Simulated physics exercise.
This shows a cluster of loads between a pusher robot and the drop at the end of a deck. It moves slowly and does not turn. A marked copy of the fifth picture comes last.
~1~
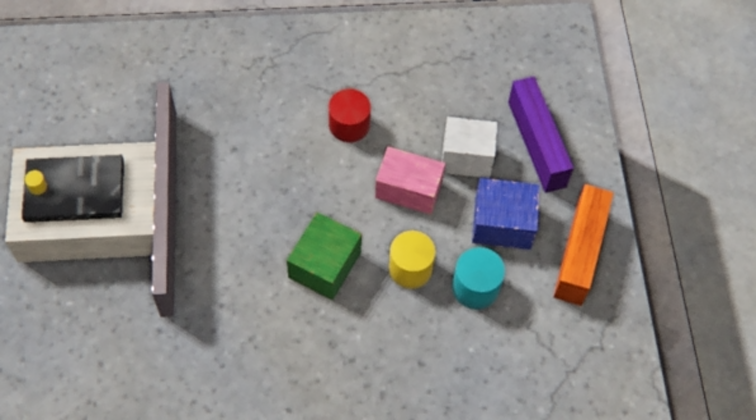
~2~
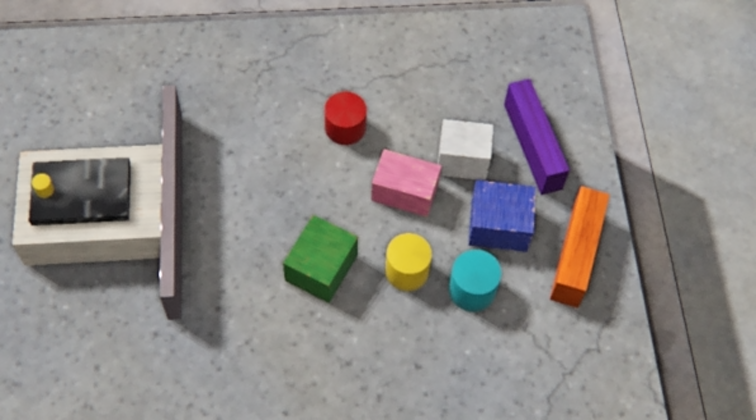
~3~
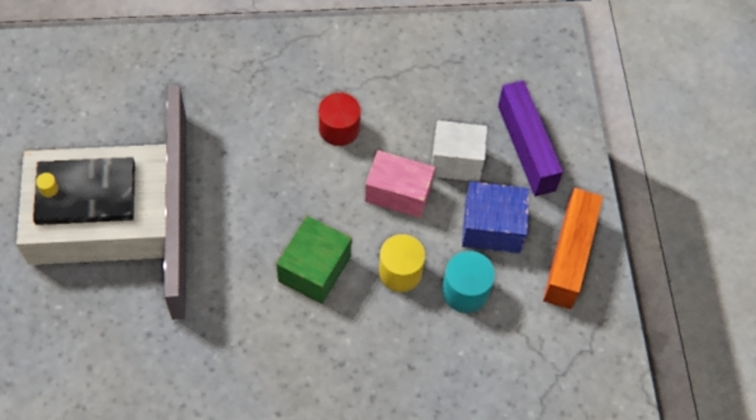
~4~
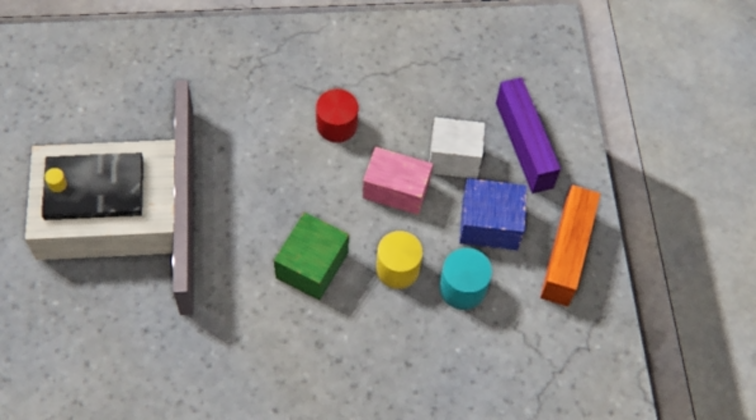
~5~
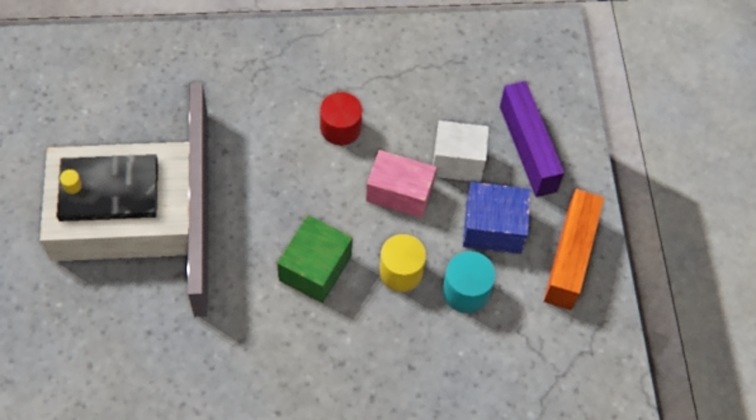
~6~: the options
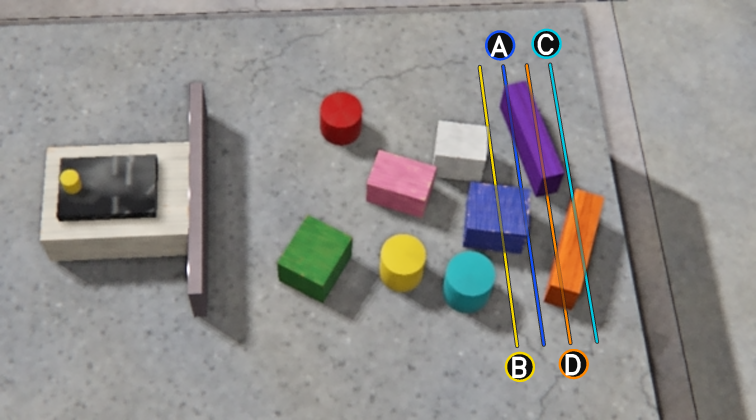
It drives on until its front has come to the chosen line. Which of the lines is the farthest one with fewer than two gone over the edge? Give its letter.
Up to line A.
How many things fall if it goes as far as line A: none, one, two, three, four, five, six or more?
By then, one.
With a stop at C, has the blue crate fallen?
By then, yes.
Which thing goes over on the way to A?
The orange stick.
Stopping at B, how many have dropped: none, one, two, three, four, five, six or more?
The count is none.
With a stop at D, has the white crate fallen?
By then, no.
On the marked copy, A at (522, 196); B at (497, 198); C at (572, 194); D at (547, 195).
With A. Early on, robot (238, 181); green crate (352, 250); orange stick (574, 249).
Further on, robot (360, 176); blue crate (528, 216); yellow canister (521, 258).
At the end, robot (448, 172); orange stick over the edge; blue crate (613, 211); one fallen.
As for the rest, B is within the limit but short; C drops four; D drops three.
